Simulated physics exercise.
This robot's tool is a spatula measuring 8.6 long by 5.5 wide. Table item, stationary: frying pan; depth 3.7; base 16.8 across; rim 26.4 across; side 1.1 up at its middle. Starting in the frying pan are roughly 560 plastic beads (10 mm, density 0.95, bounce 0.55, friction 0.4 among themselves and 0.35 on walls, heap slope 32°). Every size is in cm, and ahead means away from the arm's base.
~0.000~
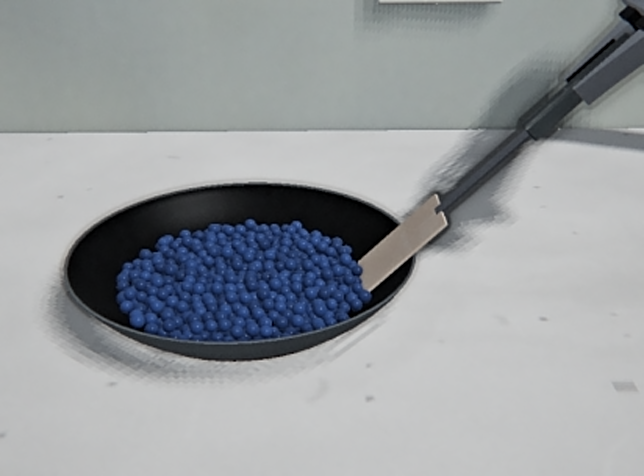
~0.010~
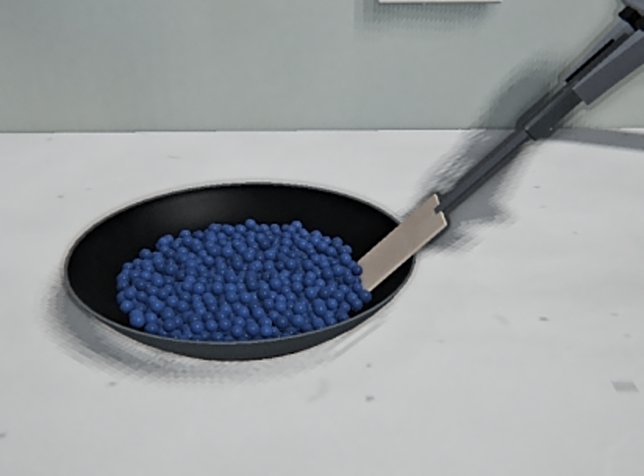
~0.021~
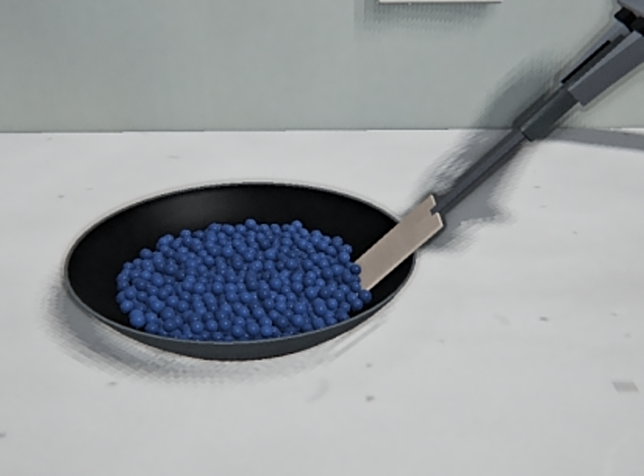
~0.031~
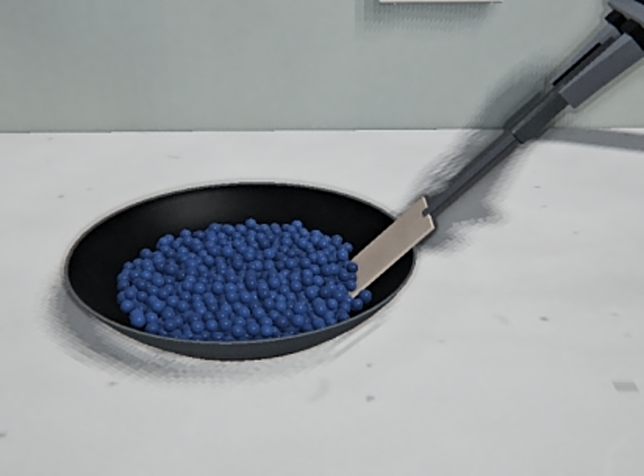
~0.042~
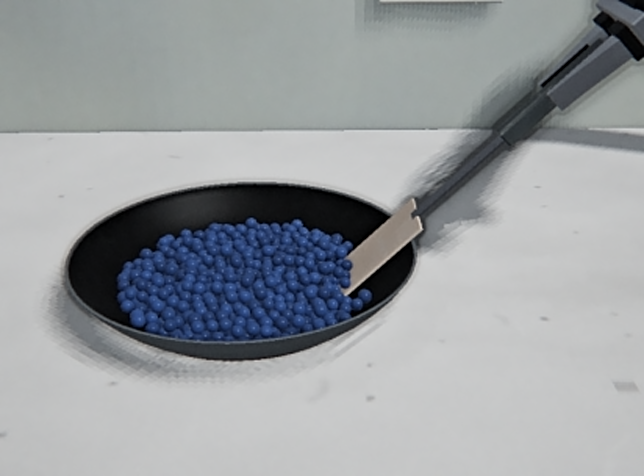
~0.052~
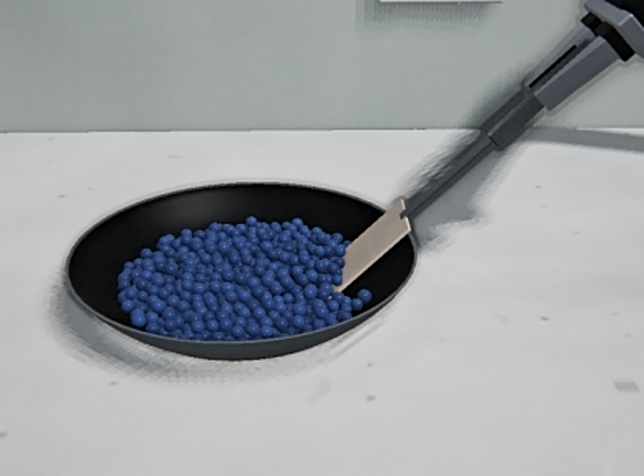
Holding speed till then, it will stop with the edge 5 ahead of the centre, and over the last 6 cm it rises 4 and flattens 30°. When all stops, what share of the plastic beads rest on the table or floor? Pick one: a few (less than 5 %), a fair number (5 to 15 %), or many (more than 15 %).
A few, less than 5 %.
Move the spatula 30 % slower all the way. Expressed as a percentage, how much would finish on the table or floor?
Then about 0 per cent.
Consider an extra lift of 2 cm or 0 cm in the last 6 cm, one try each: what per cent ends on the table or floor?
Close to 0 and 0 percent respectively.
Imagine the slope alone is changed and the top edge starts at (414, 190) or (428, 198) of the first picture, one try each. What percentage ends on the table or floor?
About 5% and 5%.
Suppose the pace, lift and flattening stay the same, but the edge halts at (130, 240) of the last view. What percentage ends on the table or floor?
About 10 per cent.
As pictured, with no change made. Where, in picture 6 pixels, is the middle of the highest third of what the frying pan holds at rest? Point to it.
I'd put it close to (155, 265).
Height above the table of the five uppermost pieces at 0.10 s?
I'd put them at about 5 centimetres above the table.
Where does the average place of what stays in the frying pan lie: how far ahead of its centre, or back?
The kept load is shifted forward by about 3.0 cm.
After 0.10 s, sloping 45°, highest piece 5 above the table; 563 in the frying pan.
After 0.14 s, sloping 33°, highest piece 5 above the table; 563 in the frying pan.
After 0.36 s, sloping 15°, highest piece 6 above the table; 547 in the frying pan, 15 on the table or floor, 1 on the blade or in flight.
After 1.41 s, sloping 15°, highest piece 4 above the table; 547 in the frying pan, 16 on the table or floor.
In the end, 547 in the frying pan, 16 on the table or floor. That is 3 % on the table or floor.
